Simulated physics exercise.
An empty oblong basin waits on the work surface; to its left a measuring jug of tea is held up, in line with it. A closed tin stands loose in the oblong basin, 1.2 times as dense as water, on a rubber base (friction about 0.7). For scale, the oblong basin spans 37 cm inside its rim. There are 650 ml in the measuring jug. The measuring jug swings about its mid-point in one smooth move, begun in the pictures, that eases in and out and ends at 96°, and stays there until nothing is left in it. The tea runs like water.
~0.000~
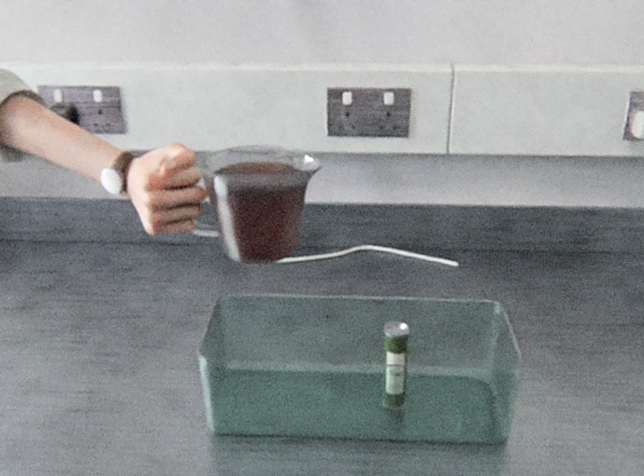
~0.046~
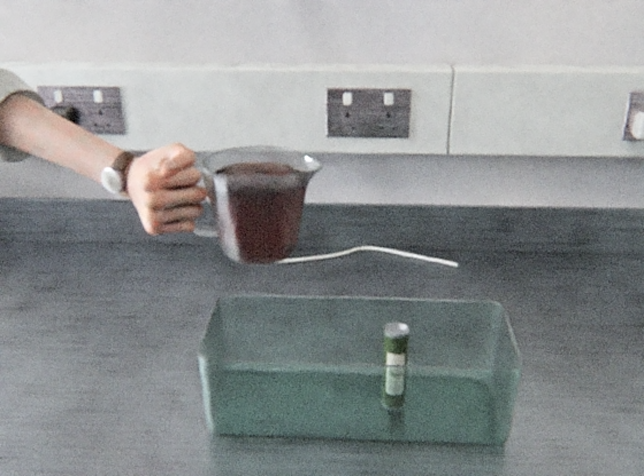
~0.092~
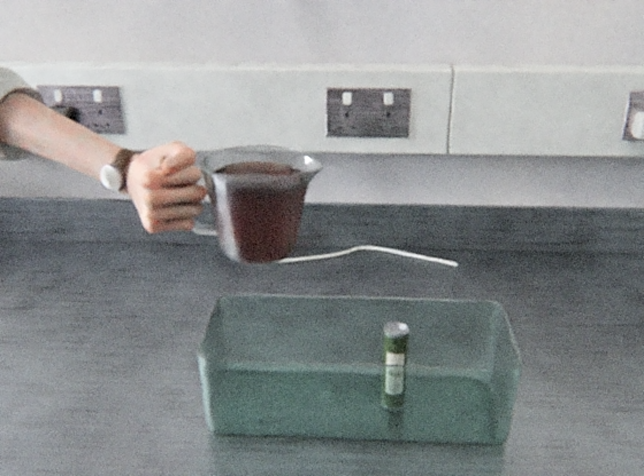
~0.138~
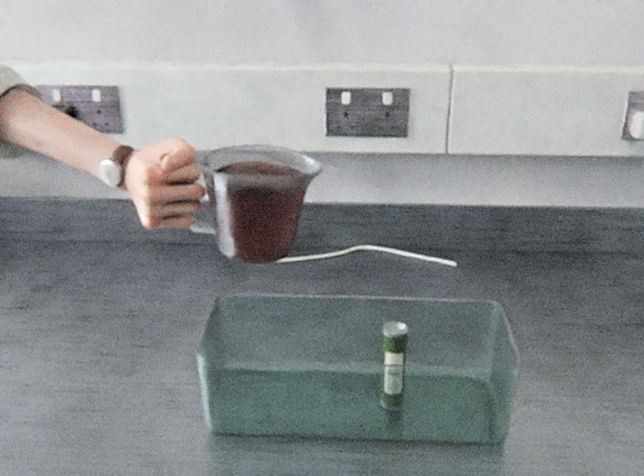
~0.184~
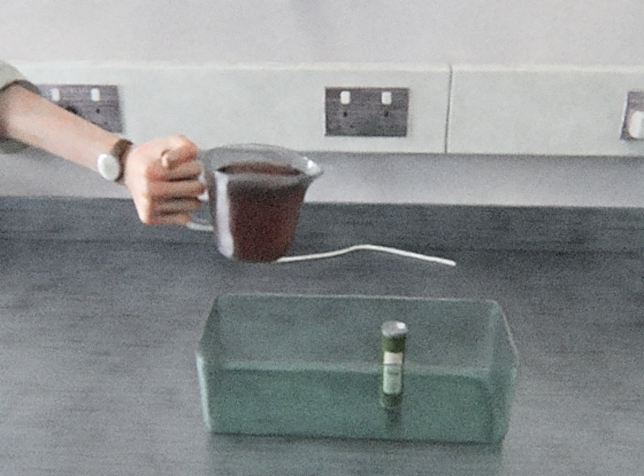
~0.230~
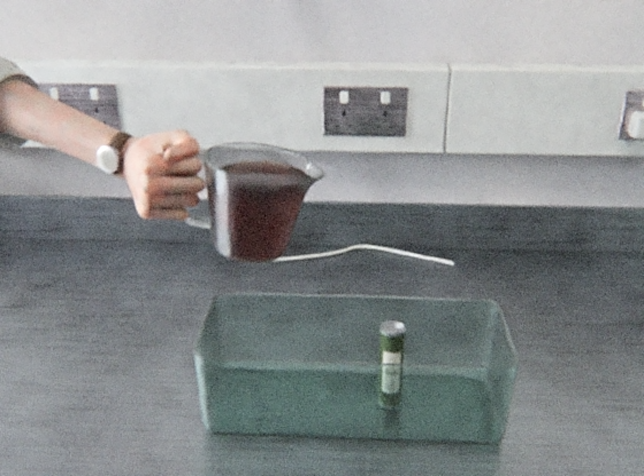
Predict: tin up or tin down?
It goes over.
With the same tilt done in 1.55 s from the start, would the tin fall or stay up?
Then it goes over.
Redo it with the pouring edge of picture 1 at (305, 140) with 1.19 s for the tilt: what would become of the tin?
Then it goes over.
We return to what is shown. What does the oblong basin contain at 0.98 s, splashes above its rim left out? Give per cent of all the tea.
Near 56 in a hundred.
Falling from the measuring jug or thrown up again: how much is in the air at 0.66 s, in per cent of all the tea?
About 20 per cent.
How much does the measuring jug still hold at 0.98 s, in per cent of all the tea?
Near 24 in a hundred.
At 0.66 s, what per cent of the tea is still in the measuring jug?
About 76 per cent.
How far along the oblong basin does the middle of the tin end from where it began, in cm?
About 8.0 cm.
After 0.66 s the tilt is 58° and 76 per cent is still to pour; the tin stands where it began.
After 0.98 s the tilt is 90° and 23 per cent is still to pour; the tin stands 1 cm from where it began.
After 1.31 s the tilt is 96° and 1 per cent is still to pour; the tin leans 56°.
After 1.67 s the tilt is 96° and 0 per cent is still to pour; the tin lies on its side.
In the end the tin lies on its side.
